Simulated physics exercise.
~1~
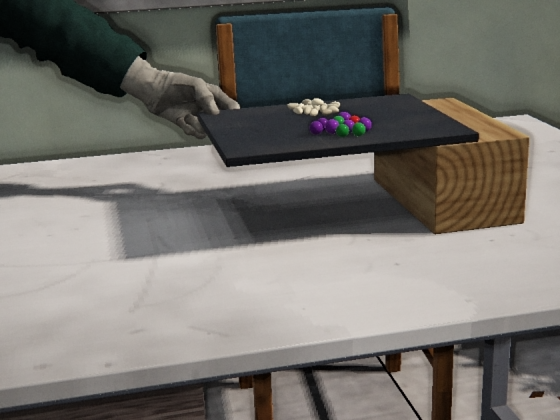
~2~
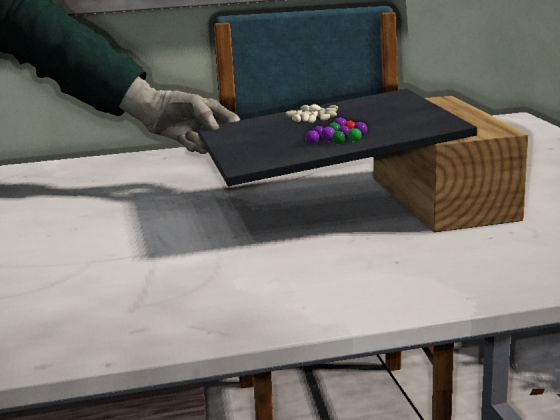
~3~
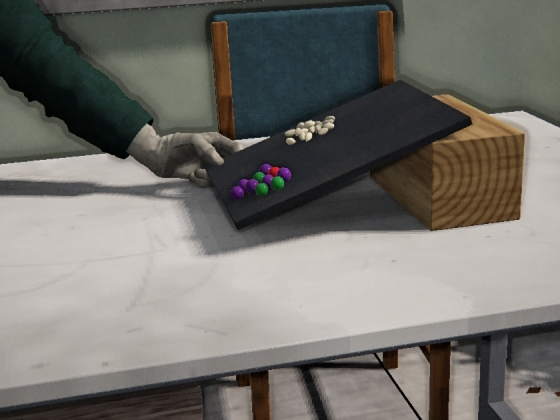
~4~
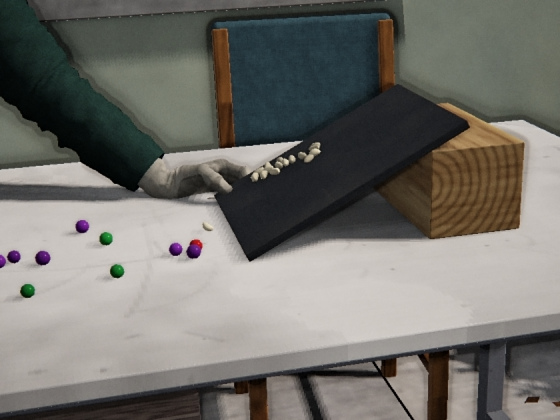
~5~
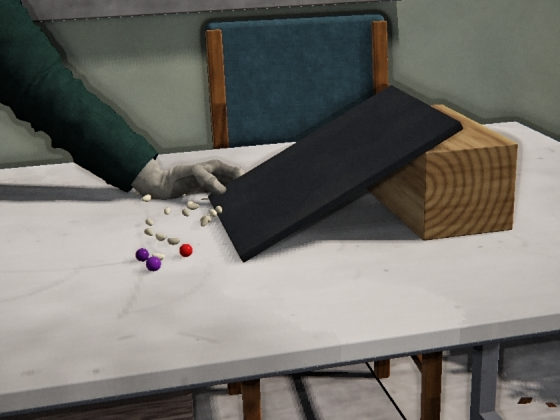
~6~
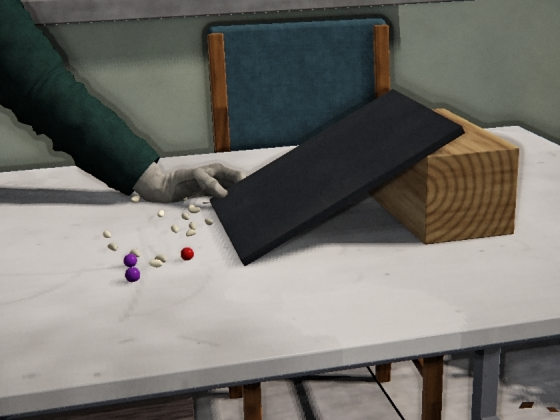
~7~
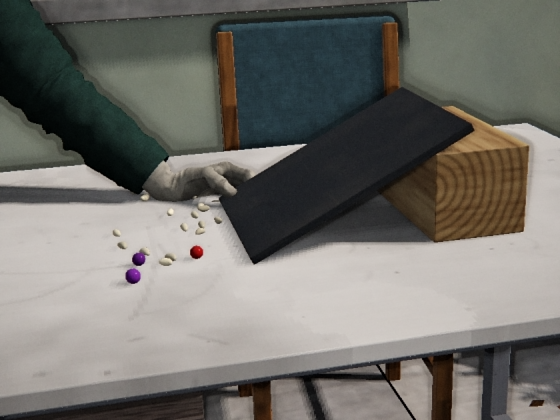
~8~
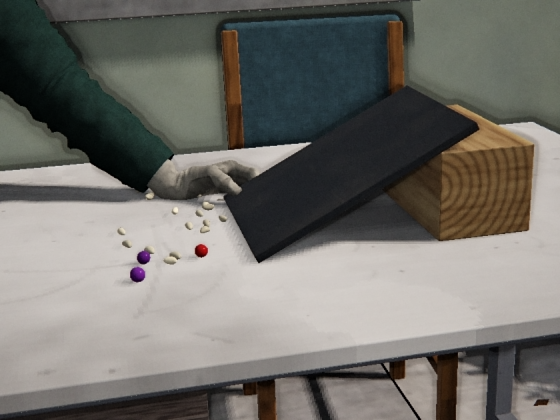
Gloved hand lowering one end of a dark board, coloured balls rolling off left, then pale bits sliding down and settling nearby.
